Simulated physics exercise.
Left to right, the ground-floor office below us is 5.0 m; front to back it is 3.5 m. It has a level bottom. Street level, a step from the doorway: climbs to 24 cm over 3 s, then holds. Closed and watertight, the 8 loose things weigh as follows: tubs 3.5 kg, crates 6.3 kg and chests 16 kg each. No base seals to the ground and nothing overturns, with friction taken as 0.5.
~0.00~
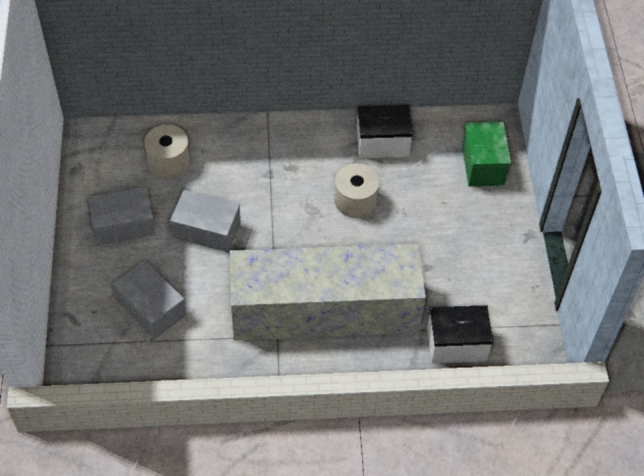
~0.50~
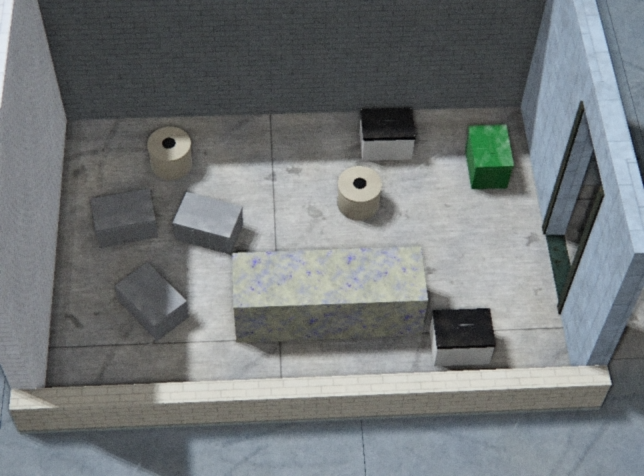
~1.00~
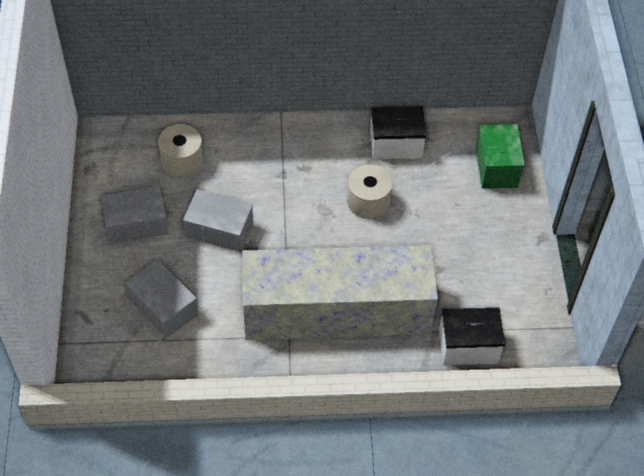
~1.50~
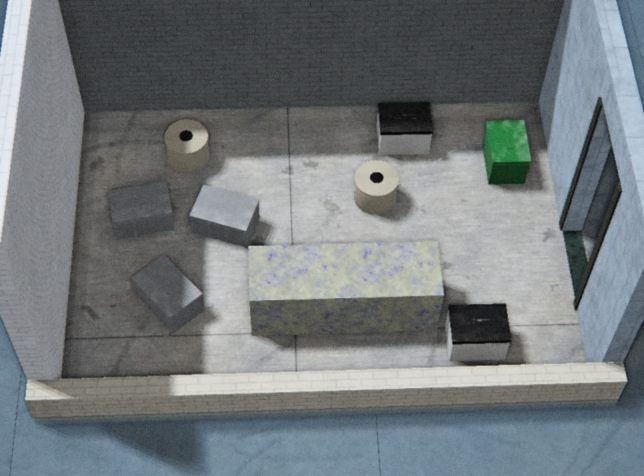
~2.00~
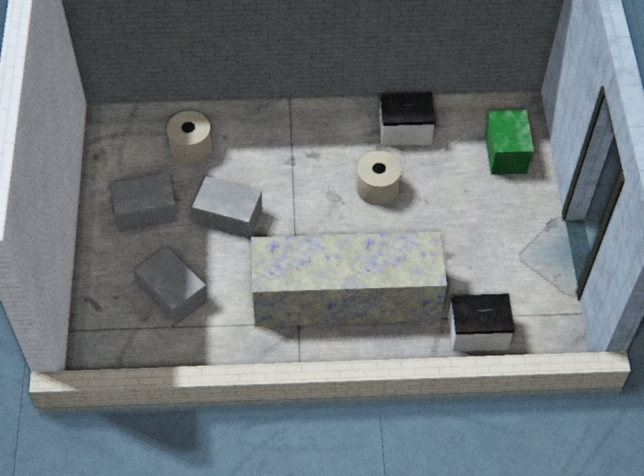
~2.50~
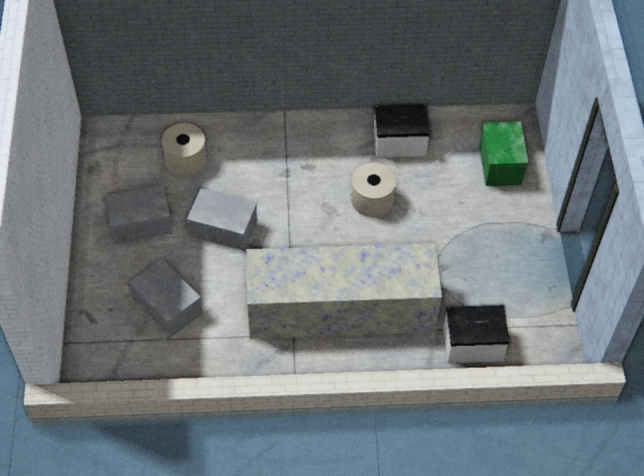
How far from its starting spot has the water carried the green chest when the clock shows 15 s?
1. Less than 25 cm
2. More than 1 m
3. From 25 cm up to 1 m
Less than 25 cm (1).
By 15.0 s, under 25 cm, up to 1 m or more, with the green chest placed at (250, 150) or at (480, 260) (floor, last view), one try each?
In that order: It goes a long way; it goes a long way.
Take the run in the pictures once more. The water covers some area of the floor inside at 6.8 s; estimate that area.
Some 15 m2.
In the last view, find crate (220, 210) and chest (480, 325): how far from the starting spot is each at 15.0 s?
100 cm, 30 cm.
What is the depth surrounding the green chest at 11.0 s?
4 cm or so.
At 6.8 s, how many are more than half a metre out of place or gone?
The number by then is 2.
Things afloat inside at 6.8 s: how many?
The number is 3.
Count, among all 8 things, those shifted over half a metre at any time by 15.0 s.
The tally stands at 5.
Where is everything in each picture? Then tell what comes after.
The green chest at (488, 143) rests on the ground; water covers 0.0 m2; 0 of 8 have shifted, in the first frame.
The green chest at (491, 146) rests on the ground; 0.0 m2 under water; 0 of 8 have shifted, in the second frame.
The green chest at (502, 145), on the bottom; water covers 0.0 m2; 0 of 8 have shifted, in the third frame.
The green chest at (509, 141), on the bottom; 0.0 m2 under water; 0 of 8 have shifted, in the fourth frame.
The green chest at (511, 131), on the bottom; water covers 0.2 m2; 0 of 8 have shifted, in the fifth frame.
The green chest at (506, 142) rests on the ground; 1.1 m2 under water; 0 of 8 have shifted, in the sixth frame.
After 3.5 s the green chest is near (506, 142), 0.0 m from its start, aground; 0 afloat.
After 6.8 s the green chest is near (506, 142), 0.0 m from its start, aground; 3 afloat.
After 11.0 s the green chest is near (506, 142), 0.0 m from its start, aground; 6 afloat.
After 15.0 s the green chest is near (505, 142), 0.0 m from its start, aground; 7 afloat.
